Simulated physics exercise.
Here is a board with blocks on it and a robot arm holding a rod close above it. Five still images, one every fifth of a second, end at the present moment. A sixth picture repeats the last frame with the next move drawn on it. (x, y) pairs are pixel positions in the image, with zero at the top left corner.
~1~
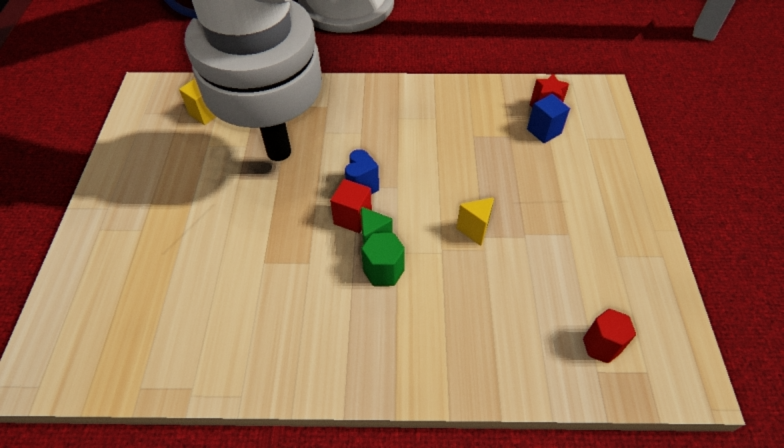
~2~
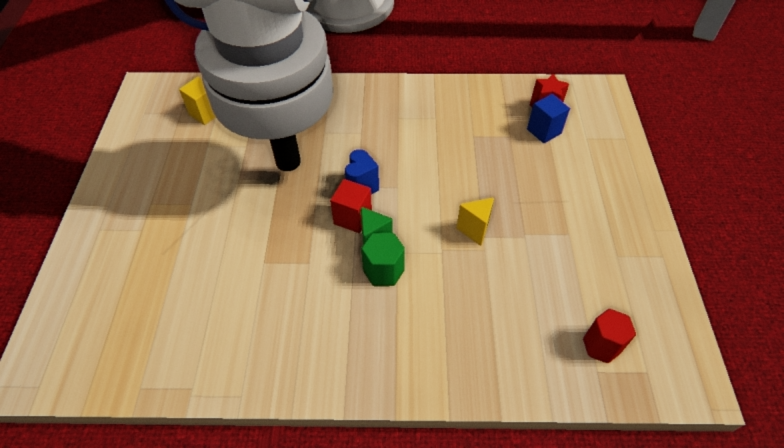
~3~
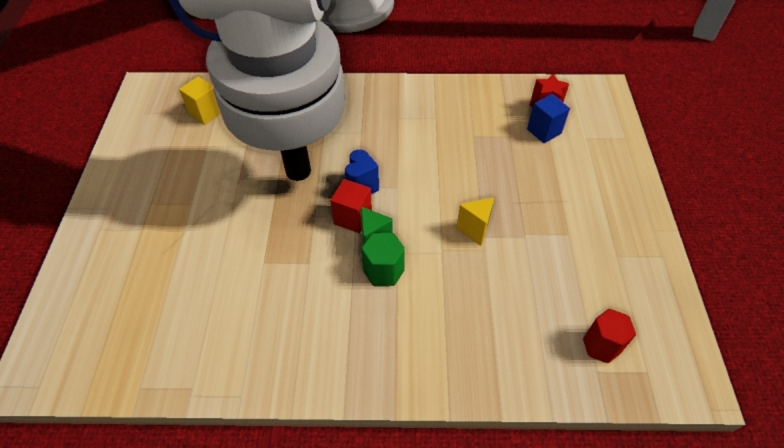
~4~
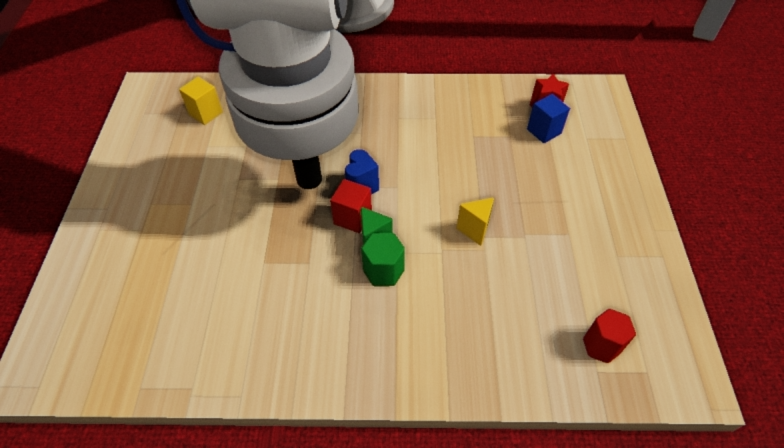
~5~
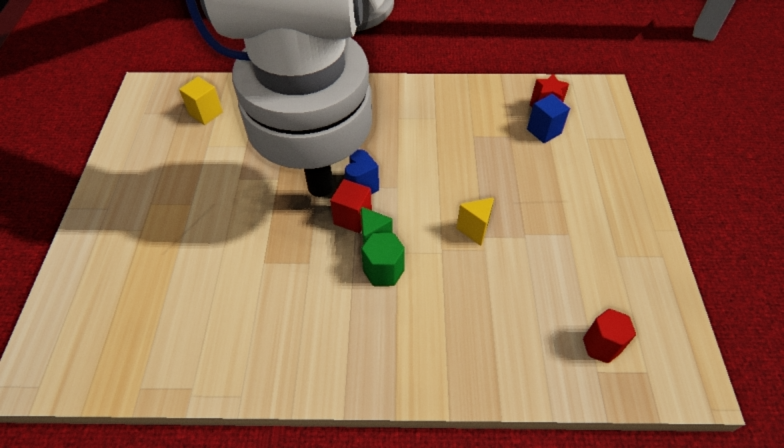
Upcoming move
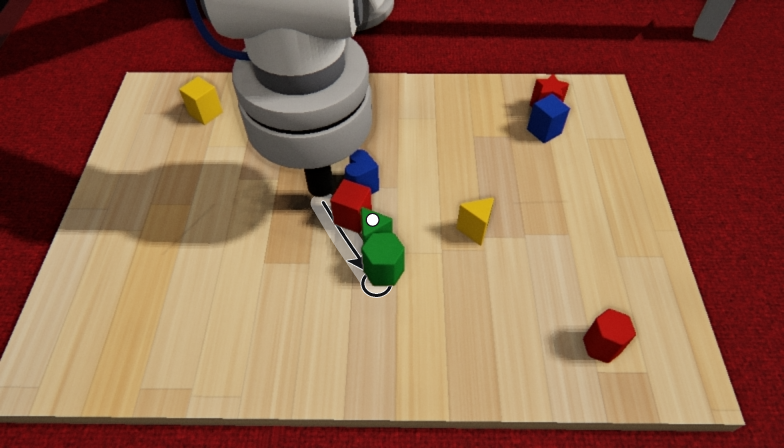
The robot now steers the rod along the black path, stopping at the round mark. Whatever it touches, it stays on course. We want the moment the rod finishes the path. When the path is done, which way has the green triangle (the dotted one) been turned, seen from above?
Top view: Clockwise.
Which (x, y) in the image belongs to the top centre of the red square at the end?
Top centre: (370, 204).
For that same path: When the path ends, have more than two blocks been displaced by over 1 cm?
Yes, I think so.
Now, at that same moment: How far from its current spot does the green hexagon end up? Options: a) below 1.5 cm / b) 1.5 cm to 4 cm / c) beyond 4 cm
Choice b: 1.5 cm to 4 cm.
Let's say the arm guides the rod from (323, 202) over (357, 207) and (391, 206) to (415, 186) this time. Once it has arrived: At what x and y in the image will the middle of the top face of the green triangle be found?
I'd guess (400, 227).
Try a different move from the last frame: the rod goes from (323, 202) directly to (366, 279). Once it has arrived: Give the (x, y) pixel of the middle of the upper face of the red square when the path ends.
At pixel (368, 204).
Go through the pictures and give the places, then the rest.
The first picture shows rod's lower end (279, 153); red square (350, 194); blue heart (360, 162); green triangle (373, 220); green hexagon (383, 248).
The second picture shows rod (288, 163); blocks still.
The third picture shows rod (299, 172); blocks still.
The fourth picture shows rod (309, 180); blocks still.
The fifth picture shows rod (321, 188); red square (350, 194); blue heart (360, 162); green triangle (373, 220); green hexagon (383, 248).
Drawn move, from (323, 202) to (377, 283); the dot is on the green triangle.
What follows on the original path. One third of the way, rod (338, 214); red square (367, 202), turned 45° anticlockwise; green triangle (388, 220), turned 55° clockwise.
Two thirds of the way, rod (356, 242); red square (370, 204), turned 55° anticlockwise; green triangle (390, 220), turned 65° clockwise.
At the end, rod (376, 270); red square (370, 204), turned 55° anticlockwise; blue heart still; green triangle (390, 220), turned 65° clockwise; green hexagon (410, 269), turned 30° anticlockwise.
